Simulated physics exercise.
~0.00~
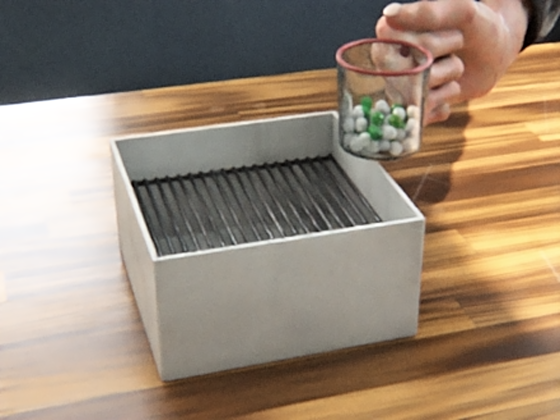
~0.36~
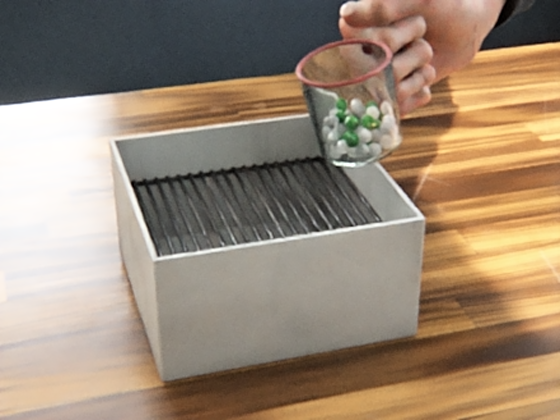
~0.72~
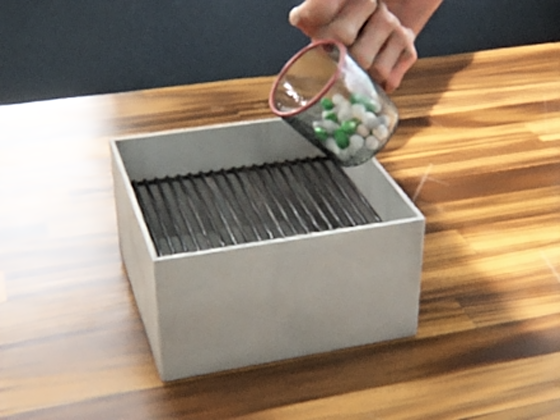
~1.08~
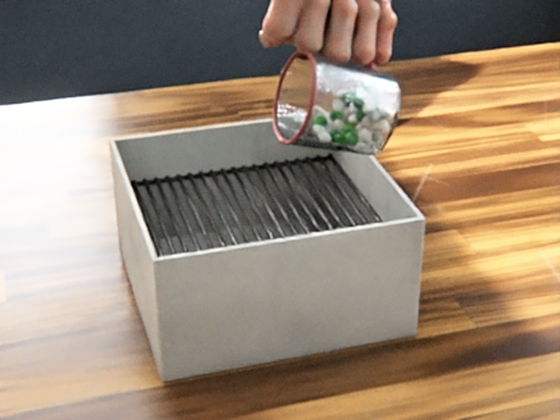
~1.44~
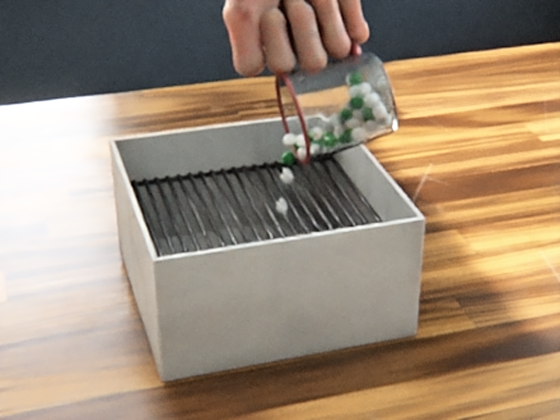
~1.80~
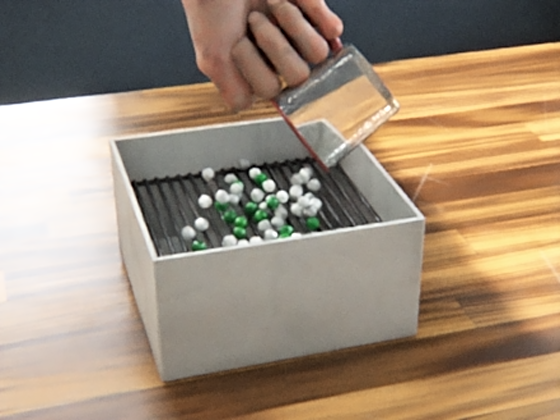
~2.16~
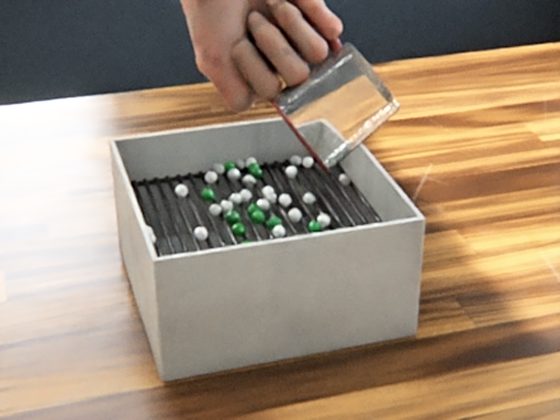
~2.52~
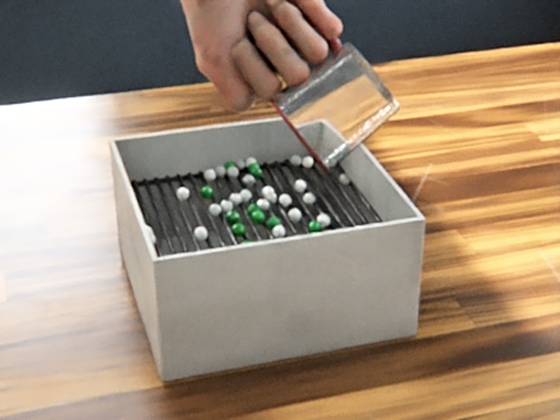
A clear cup with a red rim, holding small white and green balls, is held by a hand above the right side of an open pale grey box on a striped wooden table, seen from slightly above by a still camera. Closely spaced dark wires run across inside the box. The hand moves left and tips the cup until it lies on its side. A few white balls drop first, then the rest tumble out as the cup turns over. They spread a little and settle, with white and green balls alike resting on the wires beneath the emptied cup.
